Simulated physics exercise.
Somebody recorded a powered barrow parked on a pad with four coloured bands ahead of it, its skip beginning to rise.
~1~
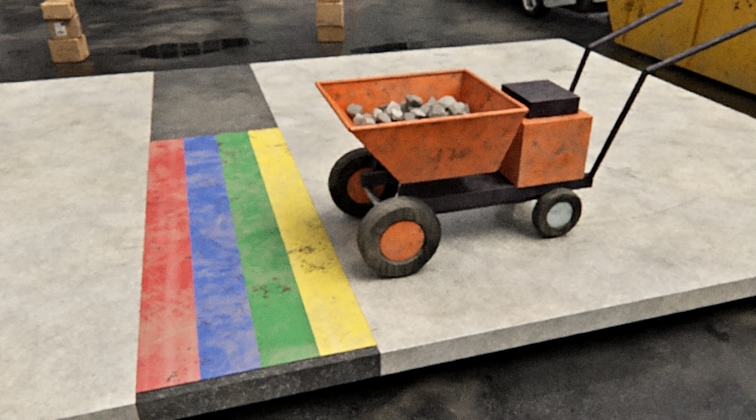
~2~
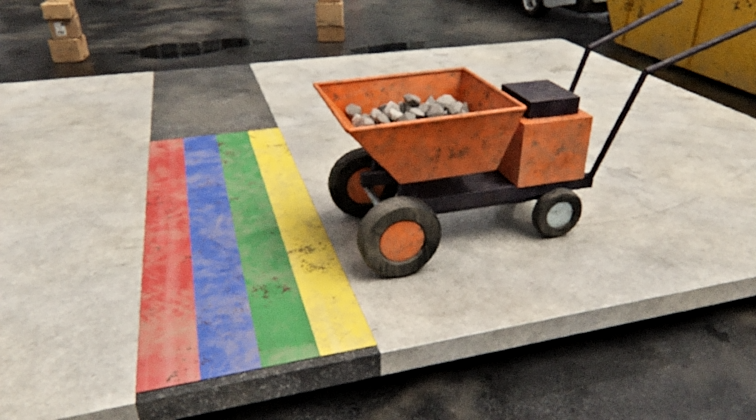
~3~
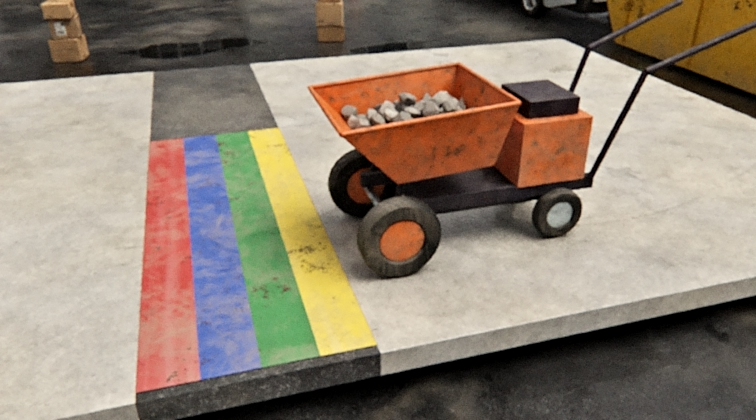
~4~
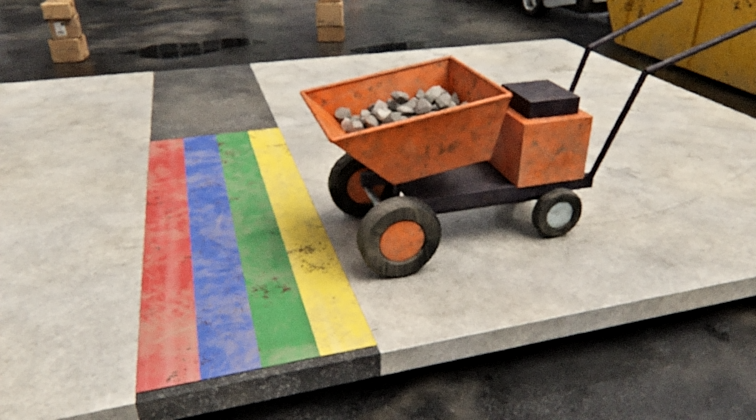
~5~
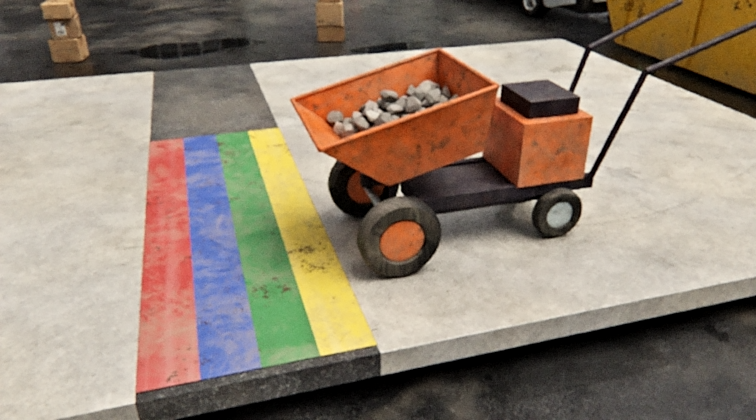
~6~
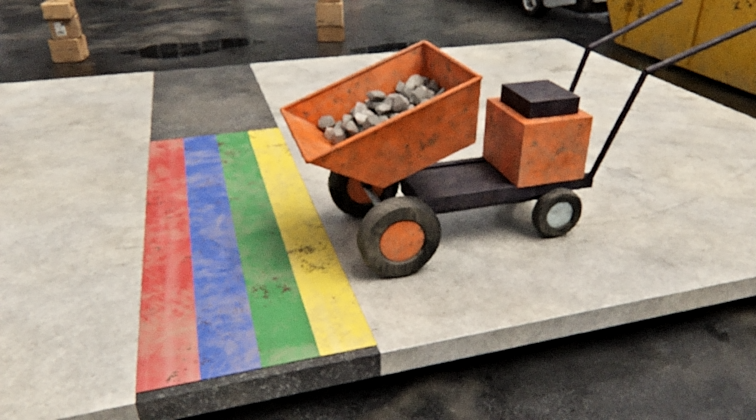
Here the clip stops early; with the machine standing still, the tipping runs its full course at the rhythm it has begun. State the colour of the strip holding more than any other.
It is blue.
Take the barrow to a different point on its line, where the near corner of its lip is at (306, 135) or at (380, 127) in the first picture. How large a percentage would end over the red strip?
The first gives close to 40 per cent and the second 10 per cent.
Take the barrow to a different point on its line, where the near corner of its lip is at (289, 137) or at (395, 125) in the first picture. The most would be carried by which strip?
Spot 1 - red; spot 2 - the green one.
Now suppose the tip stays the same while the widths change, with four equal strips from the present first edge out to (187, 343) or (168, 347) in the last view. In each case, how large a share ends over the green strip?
The first gives 0 %, the second 10 %.
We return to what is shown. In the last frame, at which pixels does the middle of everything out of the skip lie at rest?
Roughly at (212, 262).
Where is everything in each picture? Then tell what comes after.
Lip of the skip near (350, 130), level; top of the load near (419, 116), broken stones; yellow strip near (334, 311); green strip near (281, 321); blue strip near (226, 331); red strip near (168, 342), in the first picture.
Lip of the skip near (348, 131), tipped barely; top of the load near (417, 116), in the second picture.
Lip of the skip near (342, 135), tipped barely; top of the load near (427, 115), in the third picture.
Lip of the skip near (332, 141), tipped a little; top of the load near (420, 113), in the fourth picture.
Lip of the skip near (320, 150), tipped a little; top of the load near (437, 109), in the fifth picture.
Lip of the skip near (308, 161), tipped clearly; top of the load near (434, 110); yellow strip near (334, 311); green strip near (281, 321); blue strip near (226, 331); red strip near (168, 342), in the sixth picture.
Shortly afterwards, skip tipped steeply; the whole lot in the skip.
Next, skip tipped right over; near two thirds in the skip; a little over the green strip; near a quarter over the blue strip; only a few over the red strip.
Some moments later, skip tipped right over; near a quarter in the skip; near a quarter over the green strip; near a third over the blue strip; near a quarter over the red strip; a little off the paint.
In the end, skip tipped right over; near a quarter in the skip; none at all over the yellow strip; near a quarter over the green strip; near a third over the blue strip; near a quarter over the red strip; a little off the paint.
